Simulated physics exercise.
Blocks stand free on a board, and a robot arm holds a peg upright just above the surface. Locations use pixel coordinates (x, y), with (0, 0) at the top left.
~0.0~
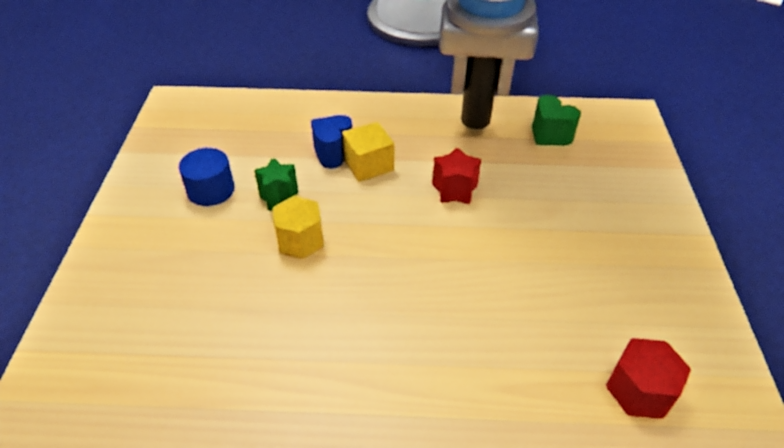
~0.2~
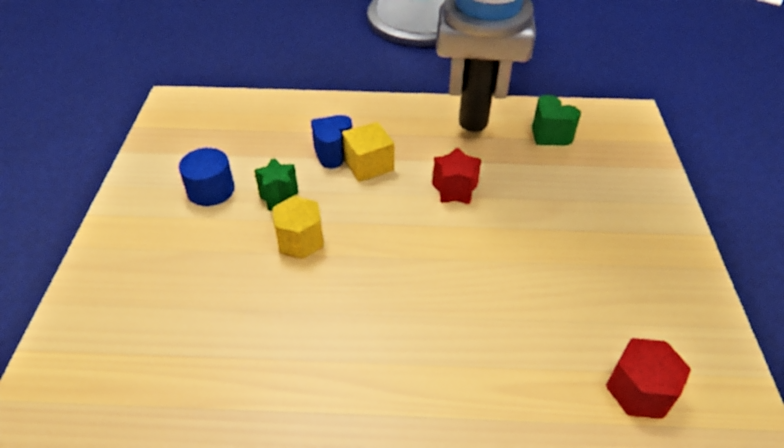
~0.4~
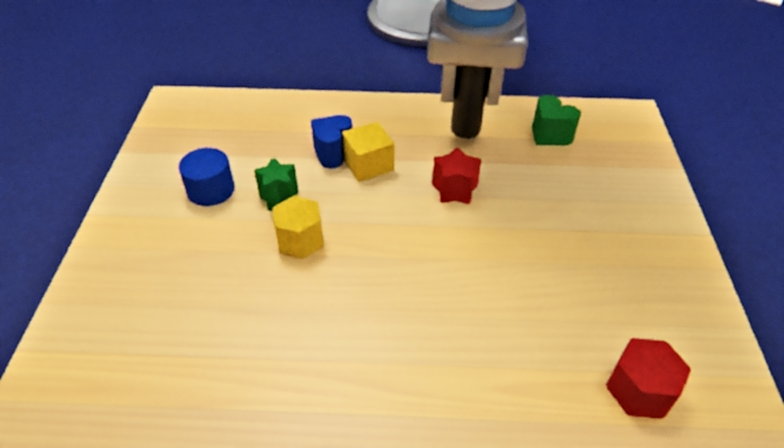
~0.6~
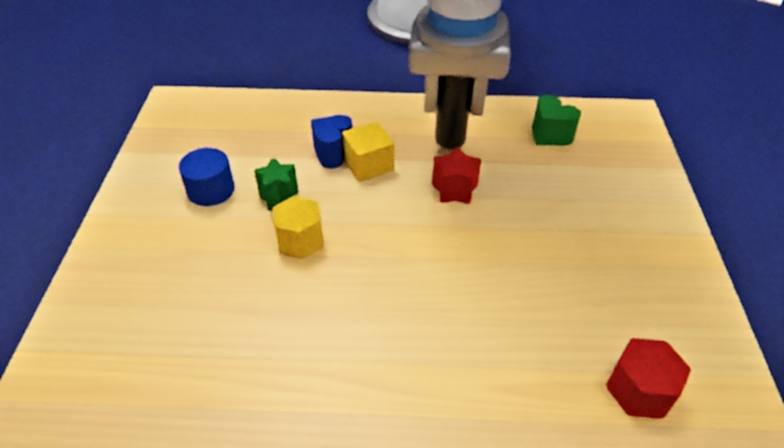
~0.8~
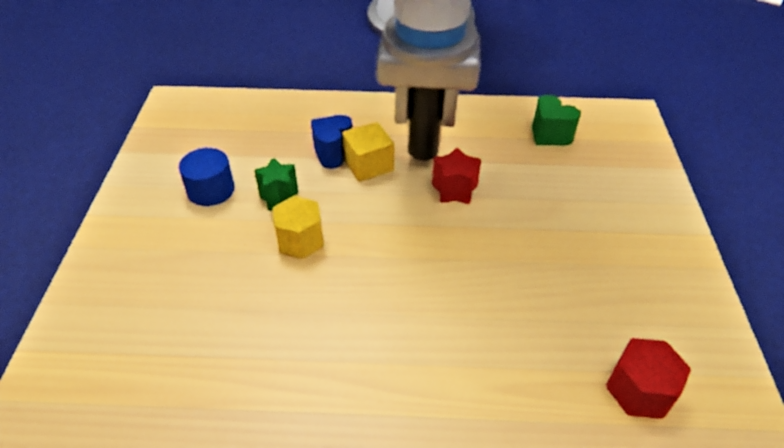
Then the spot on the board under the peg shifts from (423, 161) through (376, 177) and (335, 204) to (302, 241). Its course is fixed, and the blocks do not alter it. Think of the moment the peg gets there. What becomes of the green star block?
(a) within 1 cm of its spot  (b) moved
a - within 1 cm of its spot.
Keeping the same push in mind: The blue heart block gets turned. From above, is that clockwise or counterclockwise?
Its rotation is clockwise.
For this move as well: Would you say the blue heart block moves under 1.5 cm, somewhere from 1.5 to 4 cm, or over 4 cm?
By the end of the path, it will have gone between 1.5 and 4 cm.
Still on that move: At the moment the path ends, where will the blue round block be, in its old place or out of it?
That one stays where it is.
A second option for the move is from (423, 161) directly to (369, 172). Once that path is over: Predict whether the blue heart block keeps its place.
That block will leave its spot.
The first path, step by step. One third of the way, peg (376, 167); blue heart block (318, 122), turned 15° clockwise; yellow square piece (341, 141), turned 40° clockwise.
Two thirds of the way, peg (334, 195); blue heart block (316, 121), turned 20° clockwise; yellow square piece (327, 145), turned 70° clockwise.
At the end, peg (301, 231); blue round block unmoved; green star block unmoved; yellow six-sided block (267, 238), turned 15° clockwise; blue heart block (316, 121), turned 20° clockwise; yellow square piece (327, 145), turned 70° clockwise.
